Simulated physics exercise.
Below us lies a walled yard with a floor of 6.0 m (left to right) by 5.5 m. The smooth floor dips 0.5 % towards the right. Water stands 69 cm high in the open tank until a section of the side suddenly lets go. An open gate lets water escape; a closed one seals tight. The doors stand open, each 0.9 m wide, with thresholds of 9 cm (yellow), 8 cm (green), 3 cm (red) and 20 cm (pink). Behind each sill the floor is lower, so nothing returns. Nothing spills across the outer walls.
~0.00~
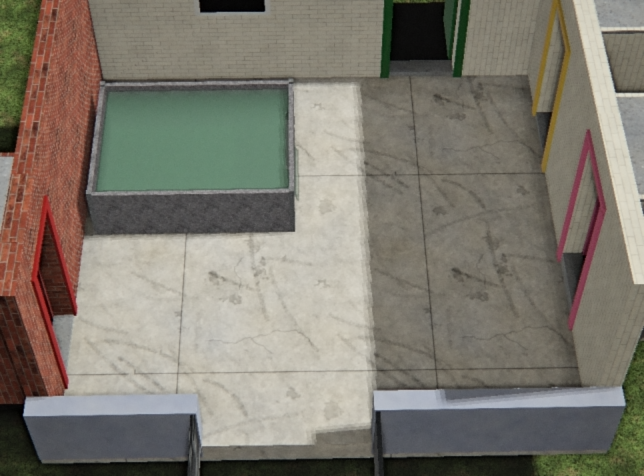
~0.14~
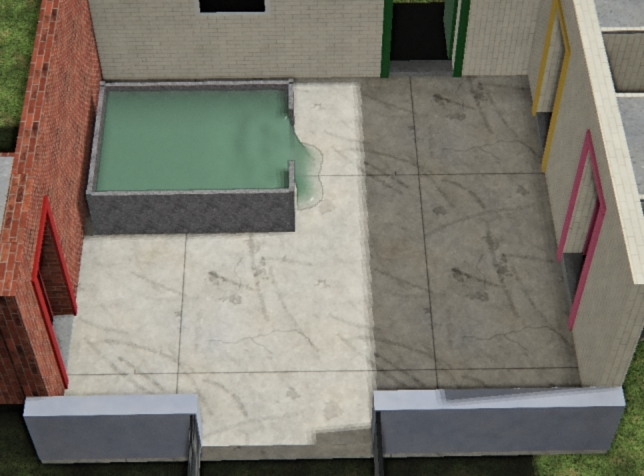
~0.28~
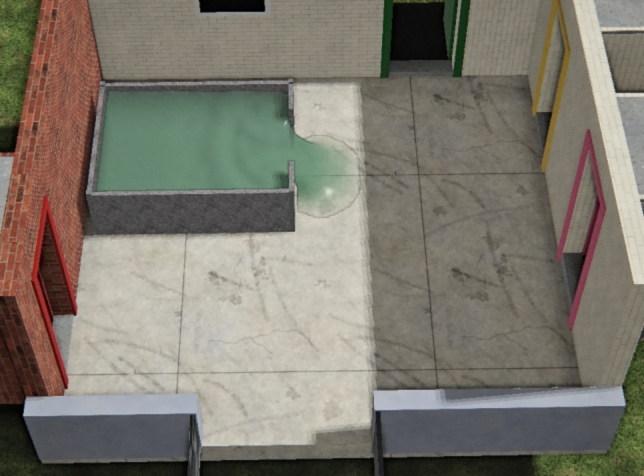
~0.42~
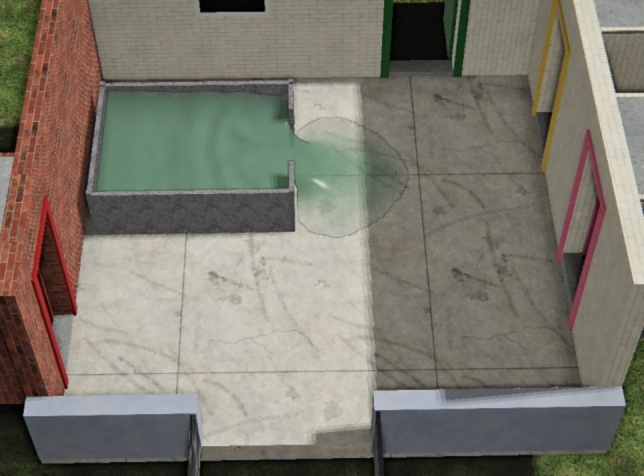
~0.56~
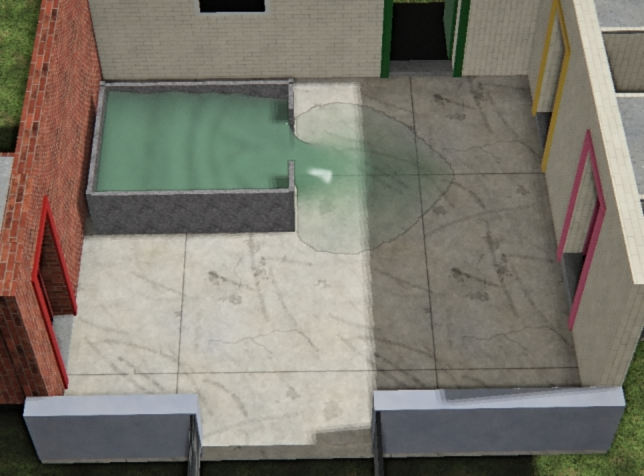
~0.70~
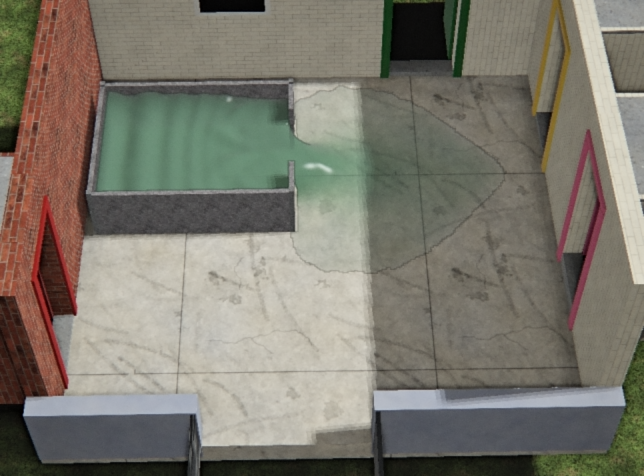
Green water pouring through a gap in the right side of a raised stone tank, spreading rightward across a walled concrete yard.
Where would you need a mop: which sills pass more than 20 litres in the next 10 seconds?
Door by door: At the yellow door it goes over the limit; at the green door it passes the limit; at the red door it passes the limit; at the pink door it does not reach the limit.
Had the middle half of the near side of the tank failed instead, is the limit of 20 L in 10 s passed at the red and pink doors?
Against that limit: Red above, pink below.
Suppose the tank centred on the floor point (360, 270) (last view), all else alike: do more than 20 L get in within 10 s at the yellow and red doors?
Against that limit: Yellow under, red past it.
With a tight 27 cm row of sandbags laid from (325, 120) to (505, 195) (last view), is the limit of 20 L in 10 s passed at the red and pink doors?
Against that limit: Red above, pink above.
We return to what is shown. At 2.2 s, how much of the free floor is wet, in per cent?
Some 45 per cent of it.
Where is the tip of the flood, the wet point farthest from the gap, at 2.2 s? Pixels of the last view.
At about (572, 421).
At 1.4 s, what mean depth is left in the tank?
About 50 cm.
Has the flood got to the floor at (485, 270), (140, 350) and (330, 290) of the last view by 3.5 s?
In turn: Wet, not reached, still dry.
After 1.4 s water covers 35 % of the floor and is deepest (42 cm) near (299, 172); yellow door 16 cm at the sill, 19 L in, green door 10 cm at the sill, 0 L in, red door not reached, pink door not reached.
After 2.2 s water covers 45 % of the floor and is deepest (34 cm) near (299, 172); yellow door 29 cm at the sill, 92 L in, green door 12 cm at the sill, 8 L in, red door not reached, pink door 19 cm at the sill, 0 L in.
After 3.5 s water covers 50 % of the floor and is deepest (26 cm) near (299, 172); yellow door 22 cm at the sill, 216 L in, green door 12 cm at the sill, 21 L in, red door not reached, pink door 14 cm at the sill, 0 L in.
After 6.0 s water covers 85 % of the floor and is deepest (20 cm) near (556, 421); yellow door 17 cm at the sill, 290 L in, green door 13 cm at the sill, 59 L in, red door 5 cm at the sill, 0 L in, pink door 12 cm at the sill, 0 L in.
After 10.0 s water covers 95 % of the floor and is deepest (13 cm) near (94, 164); yellow door 11 cm at the sill, 326 L in, green door 8 cm at the sill, 82 L in, red door 8 cm at the sill, 46 L in, pink door 11 cm at the sill, 0 L in.
